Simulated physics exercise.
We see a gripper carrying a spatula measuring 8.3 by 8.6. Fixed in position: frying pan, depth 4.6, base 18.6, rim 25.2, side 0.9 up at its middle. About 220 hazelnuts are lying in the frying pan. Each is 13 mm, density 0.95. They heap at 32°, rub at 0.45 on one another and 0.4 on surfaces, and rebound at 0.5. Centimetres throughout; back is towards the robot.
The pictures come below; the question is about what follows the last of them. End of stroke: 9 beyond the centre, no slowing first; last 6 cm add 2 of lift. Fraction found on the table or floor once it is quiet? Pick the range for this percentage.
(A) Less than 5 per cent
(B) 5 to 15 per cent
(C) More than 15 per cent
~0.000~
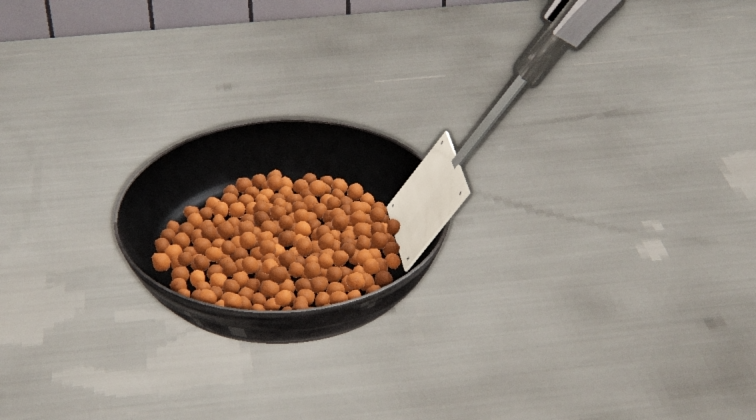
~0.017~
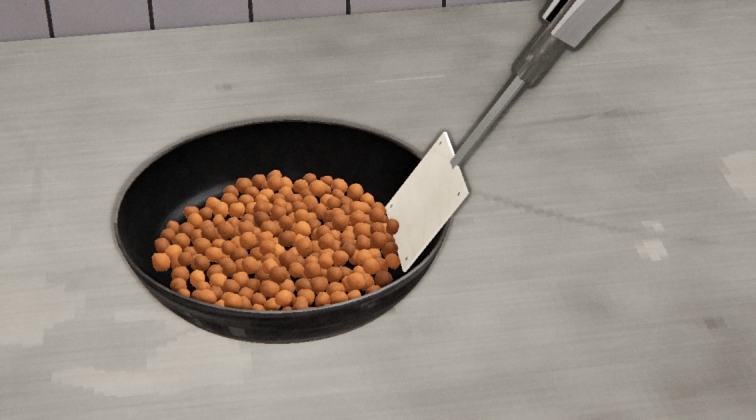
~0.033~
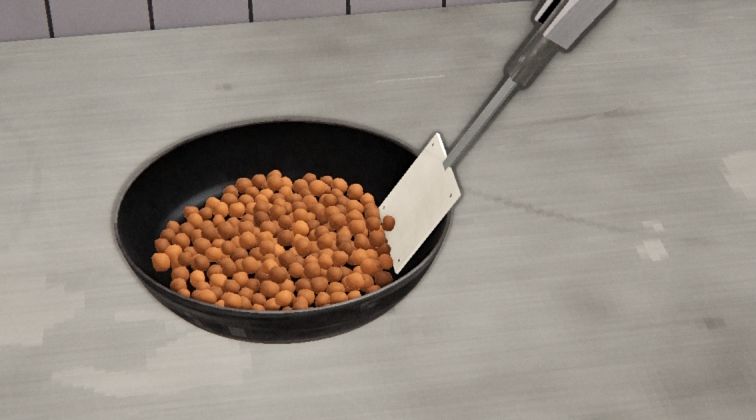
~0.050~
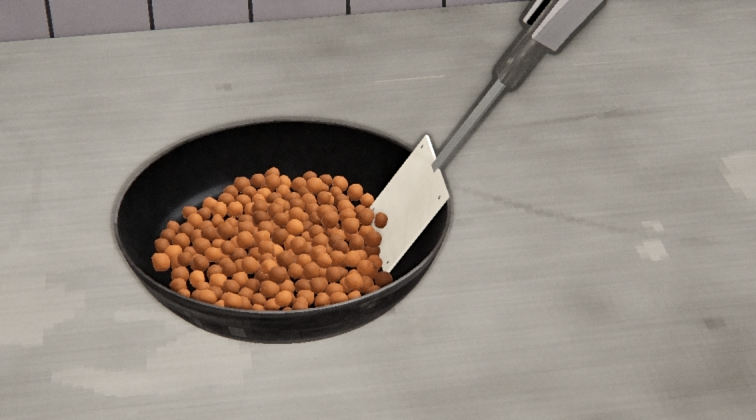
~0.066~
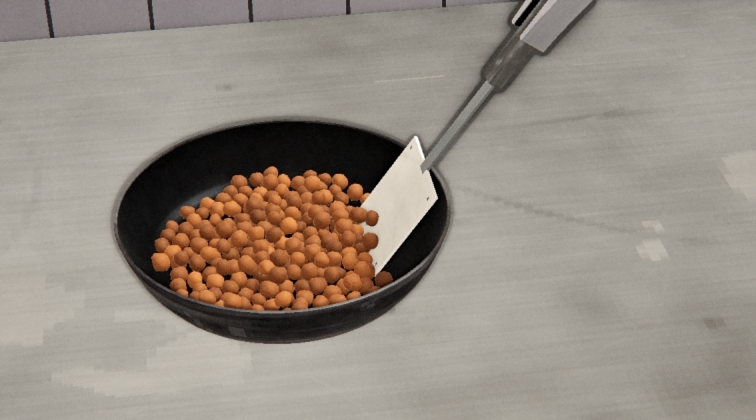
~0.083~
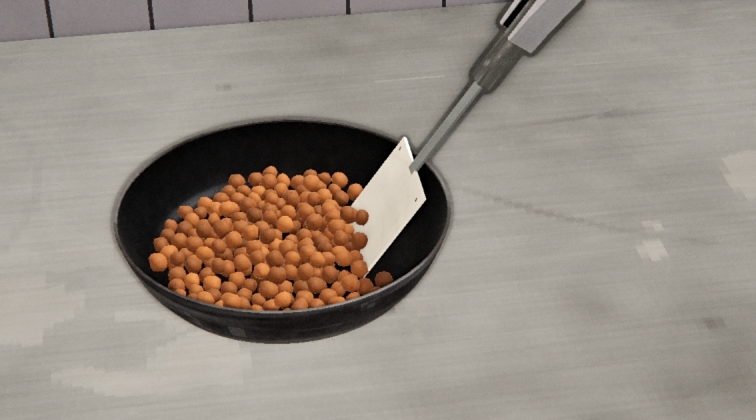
5 to 15 per cent (B).
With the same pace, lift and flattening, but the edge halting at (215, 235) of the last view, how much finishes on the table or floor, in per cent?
Roughly 0 per cent, I'd say.
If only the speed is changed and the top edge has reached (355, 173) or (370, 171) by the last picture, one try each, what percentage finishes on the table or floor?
Try one roughly 25 per cent; try two roughly 25 per cent.
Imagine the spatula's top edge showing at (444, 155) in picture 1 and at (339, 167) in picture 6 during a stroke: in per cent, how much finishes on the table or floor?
Off the vessel, on the table or floor: Some 30 percent.
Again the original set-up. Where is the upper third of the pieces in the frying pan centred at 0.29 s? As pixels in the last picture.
It is centred at about (195, 232).
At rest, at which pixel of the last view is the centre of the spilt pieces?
(64, 270).
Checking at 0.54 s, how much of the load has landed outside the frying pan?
It comes to some 6 in a hundred.
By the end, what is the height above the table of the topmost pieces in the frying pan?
Some 5.5 cm above the table.
By 0.18 s, sloping 55°, highest piece 4 above the table; 217 in the frying pan.
By 0.29 s, sloping 55°, highest piece 5 above the table; 217 in the frying pan.
By 0.54 s, sloping 55°, highest piece 10 above the table; 196 in the frying pan, 14 on the table or floor, 7 on the blade or in flight.
By 1.59 s, sloping 55°, highest piece 5 above the table; 194 in the frying pan, 23 on the table or floor.
Final count, 194 in the frying pan, 23 on the table or floor. That is 11 % on the table or floor.
